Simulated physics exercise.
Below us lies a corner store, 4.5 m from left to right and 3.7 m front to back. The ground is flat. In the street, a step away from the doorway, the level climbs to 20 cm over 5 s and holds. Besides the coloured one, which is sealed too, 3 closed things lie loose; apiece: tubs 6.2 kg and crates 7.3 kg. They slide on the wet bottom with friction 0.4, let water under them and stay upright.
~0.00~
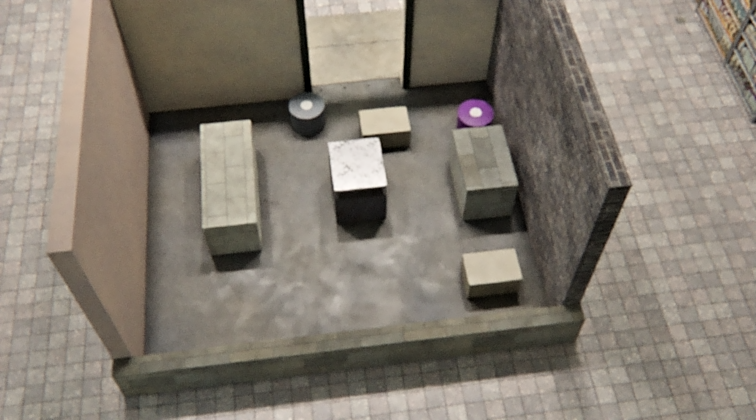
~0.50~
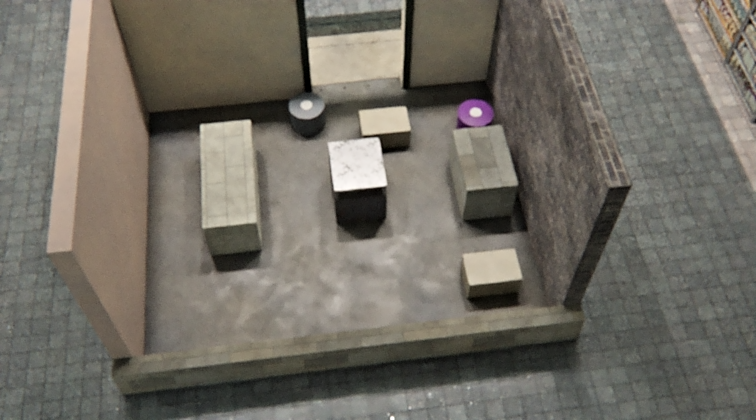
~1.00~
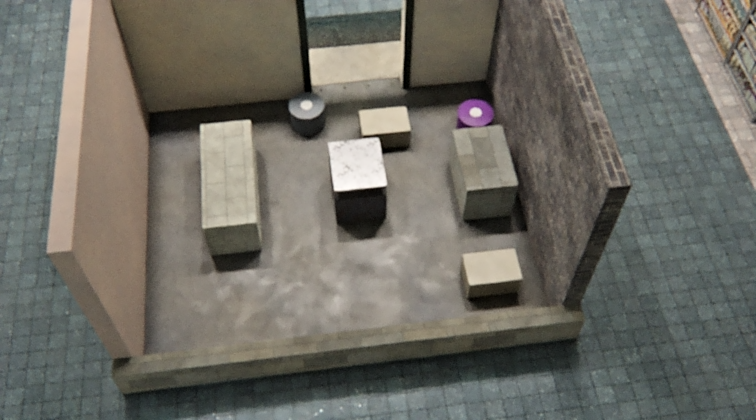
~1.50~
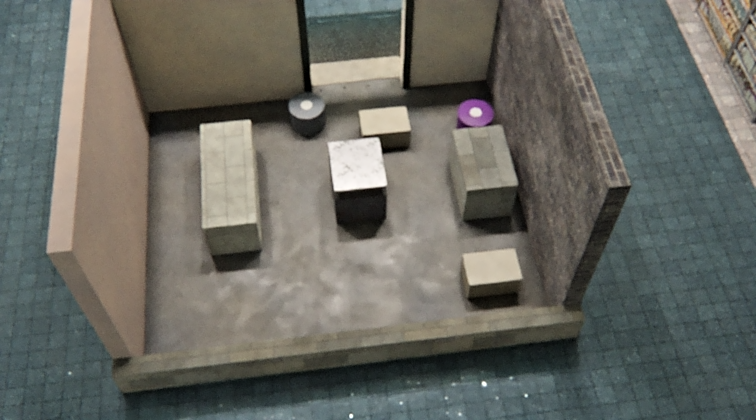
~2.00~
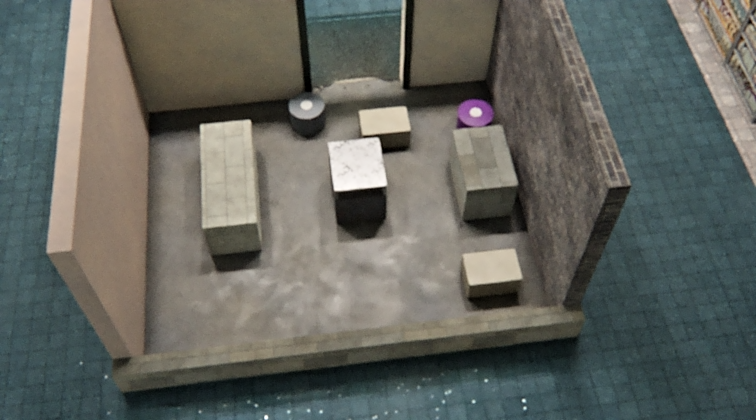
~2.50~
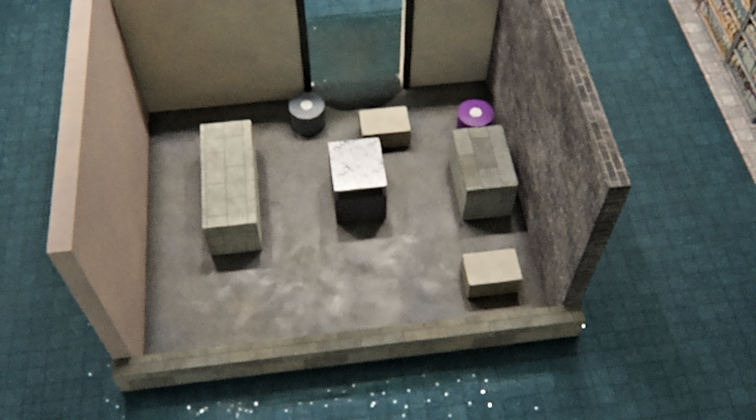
We see a small walled store from above, holding pale blocks and round tubs, one purple, as blue-green water deepens over the paving outside and begins creeping in through the back doorway; nothing inside visibly shifts.
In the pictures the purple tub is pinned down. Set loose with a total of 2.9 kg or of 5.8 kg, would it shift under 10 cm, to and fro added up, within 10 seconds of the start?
For it, neither load is enough.
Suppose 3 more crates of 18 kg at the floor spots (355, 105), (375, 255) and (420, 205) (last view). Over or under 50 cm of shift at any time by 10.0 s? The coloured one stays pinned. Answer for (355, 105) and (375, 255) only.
In turn: More, short of it.
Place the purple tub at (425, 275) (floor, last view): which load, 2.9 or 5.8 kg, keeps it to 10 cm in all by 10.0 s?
Neither holds.
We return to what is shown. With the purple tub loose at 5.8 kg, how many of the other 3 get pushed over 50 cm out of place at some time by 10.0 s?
2 of them.
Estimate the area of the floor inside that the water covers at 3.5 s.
Roughly 1.5 m2.
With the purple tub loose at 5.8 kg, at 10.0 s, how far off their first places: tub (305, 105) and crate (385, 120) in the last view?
In turn: 50 cm, 200 cm.
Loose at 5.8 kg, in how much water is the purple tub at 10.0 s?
About 5 cm.
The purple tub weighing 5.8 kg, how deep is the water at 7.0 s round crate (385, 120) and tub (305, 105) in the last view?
About 4 and 3 cm.
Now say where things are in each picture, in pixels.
In the first frame, the purple tub at (476, 113), on the bottom; water covers 0.0 m2; 0 of 4 have shifted.
In the second frame, the purple tub at (476, 113), on the bottom; water covers 0.0 m2; 0 of 4 have shifted.
In the third frame, the purple tub at (476, 113) rests on the ground; 0.0 m2 under water; 0 of 4 have shifted.
In the fourth frame, the purple tub at (476, 113), on the bottom; water covers 0.0 m2; 0 of 4 have shifted.
In the fifth frame, the purple tub at (476, 113), on the bottom; water covers 0.0 m2; 0 of 4 have shifted.
In the sixth frame, the purple tub at (476, 113), on the bottom; water covers 0.2 m2; 0 of 4 have shifted.
After 3.5 s the purple tub would be 0 cm from its start with 2.9 kg and 0 cm from its start with 5.8 kg; 0 cm of water round it then.
After 4.5 s the purple tub would be 1 cm from its start with 2.9 kg and 0 cm from its start with 5.8 kg; 2 cm of water round it then.
After 7.0 s the purple tub would be 55 cm from its start with 2.9 kg and 35 cm from its start with 5.8 kg; 3 cm of water round it then.
After 10.0 s the purple tub would be 23 cm from its start with 2.9 kg and 38 cm from its start with 5.8 kg; 5 cm of water round it then.
